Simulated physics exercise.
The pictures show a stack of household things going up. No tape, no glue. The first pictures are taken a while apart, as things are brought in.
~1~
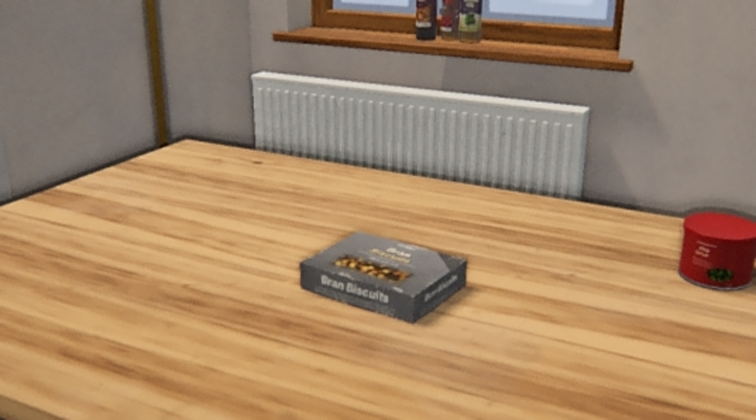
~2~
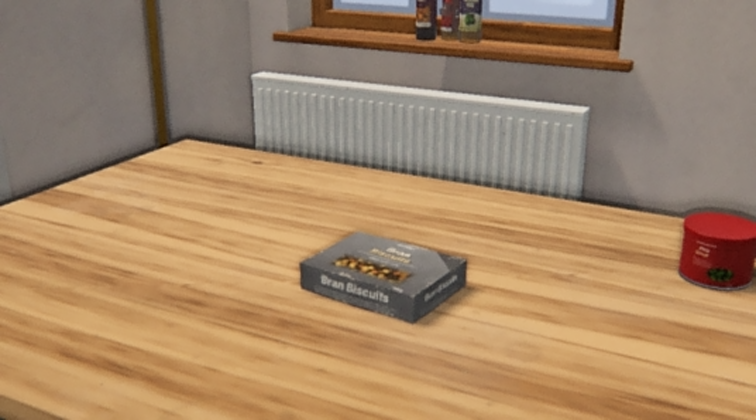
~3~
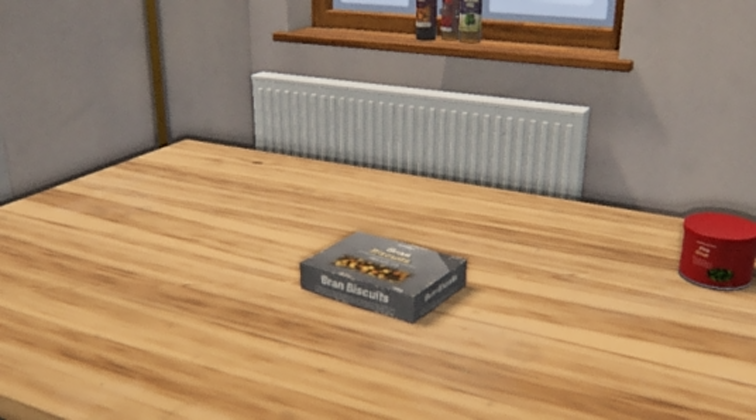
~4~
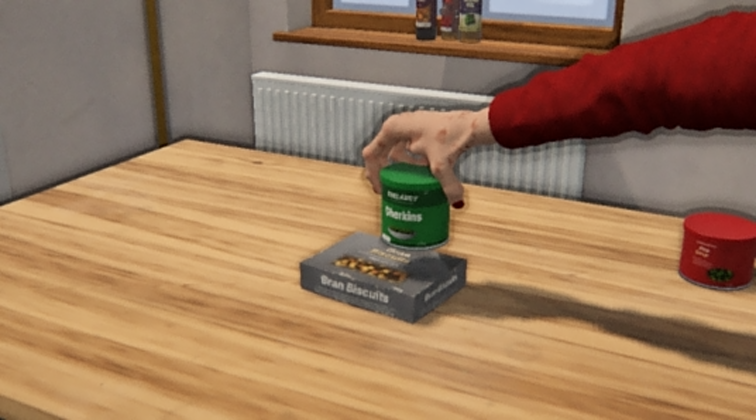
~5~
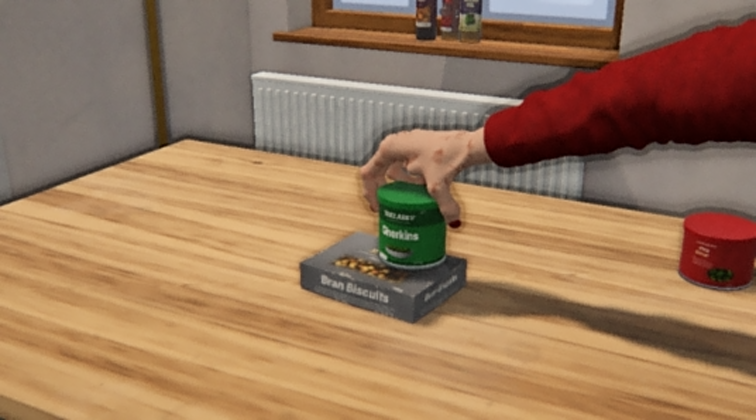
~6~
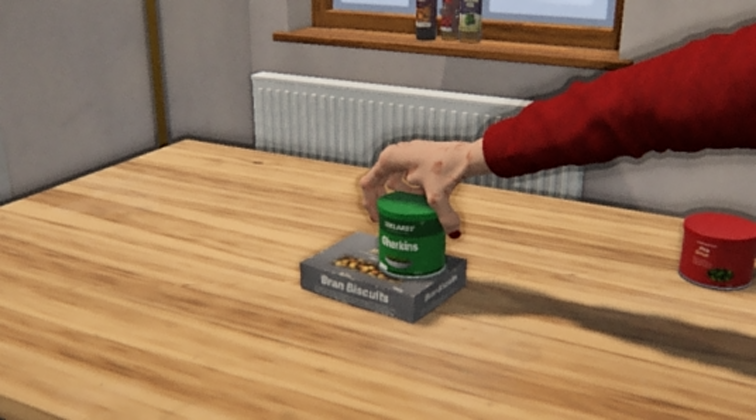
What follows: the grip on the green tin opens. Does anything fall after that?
Here the pile holds.
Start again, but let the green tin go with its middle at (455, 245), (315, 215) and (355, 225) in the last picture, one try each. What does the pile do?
First, it loses its balance; second, it comes apart; third, it holds.
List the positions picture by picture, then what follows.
The last thing is not in view yet; red tub (718, 251), in the first picture.
The last thing is not in view yet; red tub (718, 251), in the second picture.
The last thing is not in view yet; red tub (718, 251), in the third picture.
Still above its spot; green tin (416, 206); red tub (718, 251), in the fourth picture.
Still above its spot; green tin (413, 224); red tub (718, 251), in the fifth picture.
In place under the hand; green tin (412, 234); red tub (718, 251), in the sixth picture.
Then, 0.70 s after the last picture, nothing has stirred.
Then, 1.60 s after the last picture, green tin resting near (412, 235).
Then, 2.50 s after the last picture, green tin resting near (413, 235).
At rest, all 3 in place. Seen from the same camera at the end, green tin near (413, 235). The pile keeps its balance.
